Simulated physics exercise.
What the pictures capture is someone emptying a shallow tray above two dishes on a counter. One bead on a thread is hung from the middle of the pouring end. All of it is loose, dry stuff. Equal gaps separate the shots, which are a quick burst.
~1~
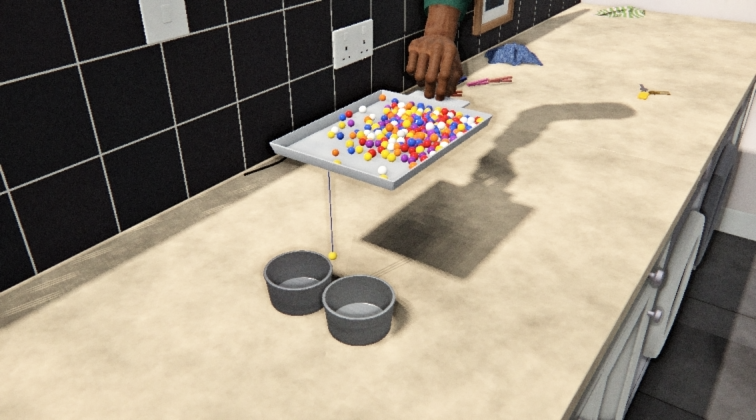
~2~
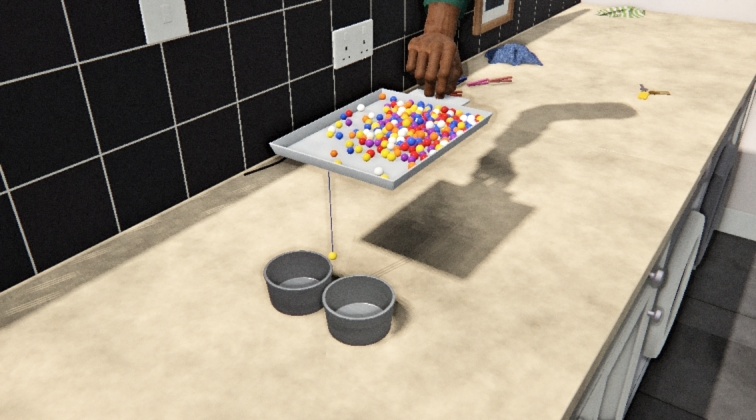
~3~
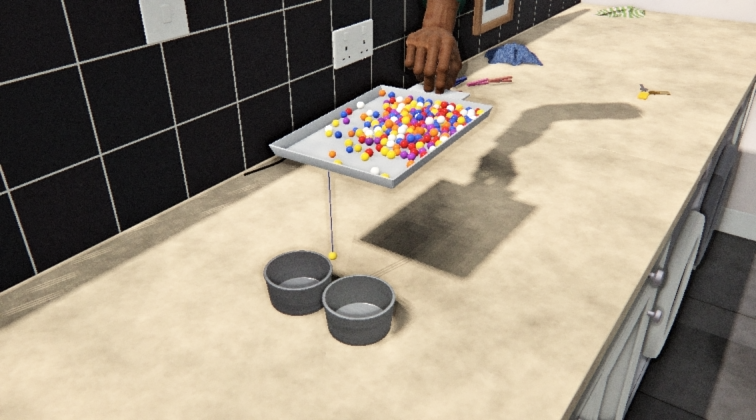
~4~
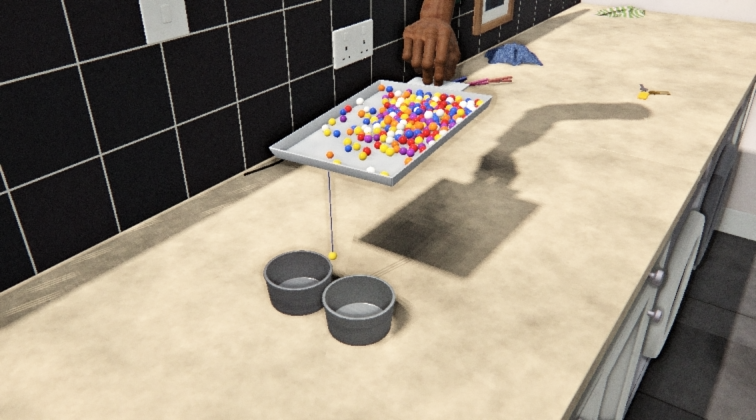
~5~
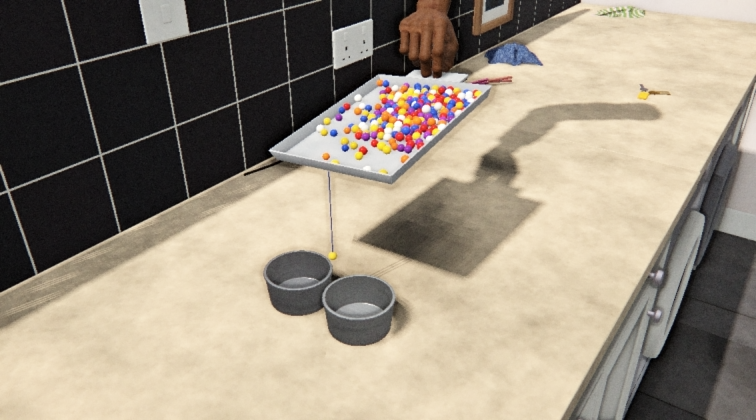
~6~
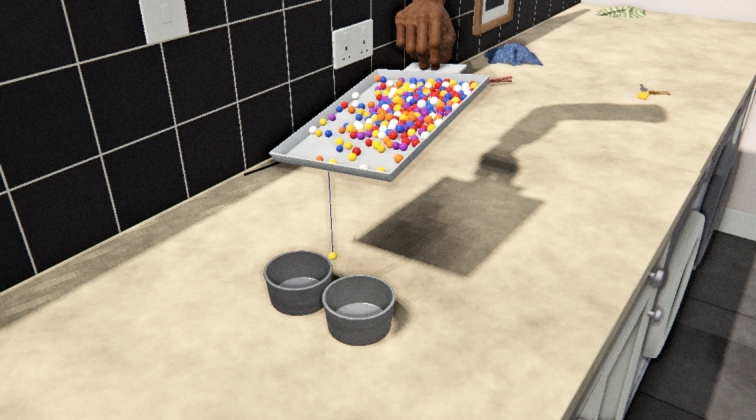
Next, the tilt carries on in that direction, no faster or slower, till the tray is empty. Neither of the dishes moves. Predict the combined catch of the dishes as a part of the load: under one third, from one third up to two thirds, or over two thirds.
Predicted combined catch: Under one third.
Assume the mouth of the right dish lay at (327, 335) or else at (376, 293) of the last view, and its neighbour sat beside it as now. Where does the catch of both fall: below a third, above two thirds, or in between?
Try 1 - under a third; try 2 - under a third.
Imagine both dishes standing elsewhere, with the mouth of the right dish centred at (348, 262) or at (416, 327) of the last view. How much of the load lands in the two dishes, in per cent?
It would be near 40 per cent first and near 0 per cent second.
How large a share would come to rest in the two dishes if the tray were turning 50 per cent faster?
Near 10 in a hundred.
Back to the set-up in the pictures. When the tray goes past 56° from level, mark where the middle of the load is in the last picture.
The middle of the pieces sits at roughly (290, 168).
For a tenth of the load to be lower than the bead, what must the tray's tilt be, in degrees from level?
It sits at roughly 45°.
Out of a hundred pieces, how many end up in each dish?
Left dish near 20 in a hundred; right dish near 0.
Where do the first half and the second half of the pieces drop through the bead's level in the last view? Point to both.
At (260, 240) for the first part, then at (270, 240) for the others.
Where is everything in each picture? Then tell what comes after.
In the first frame, corners of the pouring end (275, 142) and (392, 179), level; middle of the load (415, 128), round plastic beads; left dish (277, 297); right dish (338, 326); bead on its thread (333, 256).
In the second frame, corners of the pouring end (275, 143) and (392, 178), level; middle of the load (415, 127).
In the third frame, corners of the pouring end (275, 144) and (392, 177), tipped barely, lowest at the left corner; middle of the load (414, 123), about a tenth on the move.
In the fourth frame, corners of the pouring end (274, 147) and (391, 175), tipped a little, lowest at the left corner; middle of the load (414, 118), about a tenth on the move.
In the fifth frame, corners of the pouring end (274, 149) and (390, 173), tipped a little, lowest at the left corner; middle of the load (411, 112), roughly a quarter on the move.
In the sixth frame, corners of the pouring end (274, 151) and (388, 171), tipped a little, lowest at the left corner; middle of the load (403, 112), the larger part on the move; left dish (277, 297); right dish (338, 326).
Just after the last frame, tray tipped steeply; roughly half on the tray; about a tenth in the left dish; roughly a quarter outside both; roughly a quarter in the air.
A moment on, tray tipped right over; just a few on the tray; roughly a quarter in the left dish; the larger part outside both; just a few in the air.
Further on, tray tipped past a quarter turn; roughly a quarter in the left dish; the larger part outside both.
When it is over, tray tipped past a quarter turn; not one in the right dish; roughly a quarter in the left dish; the larger part outside both.
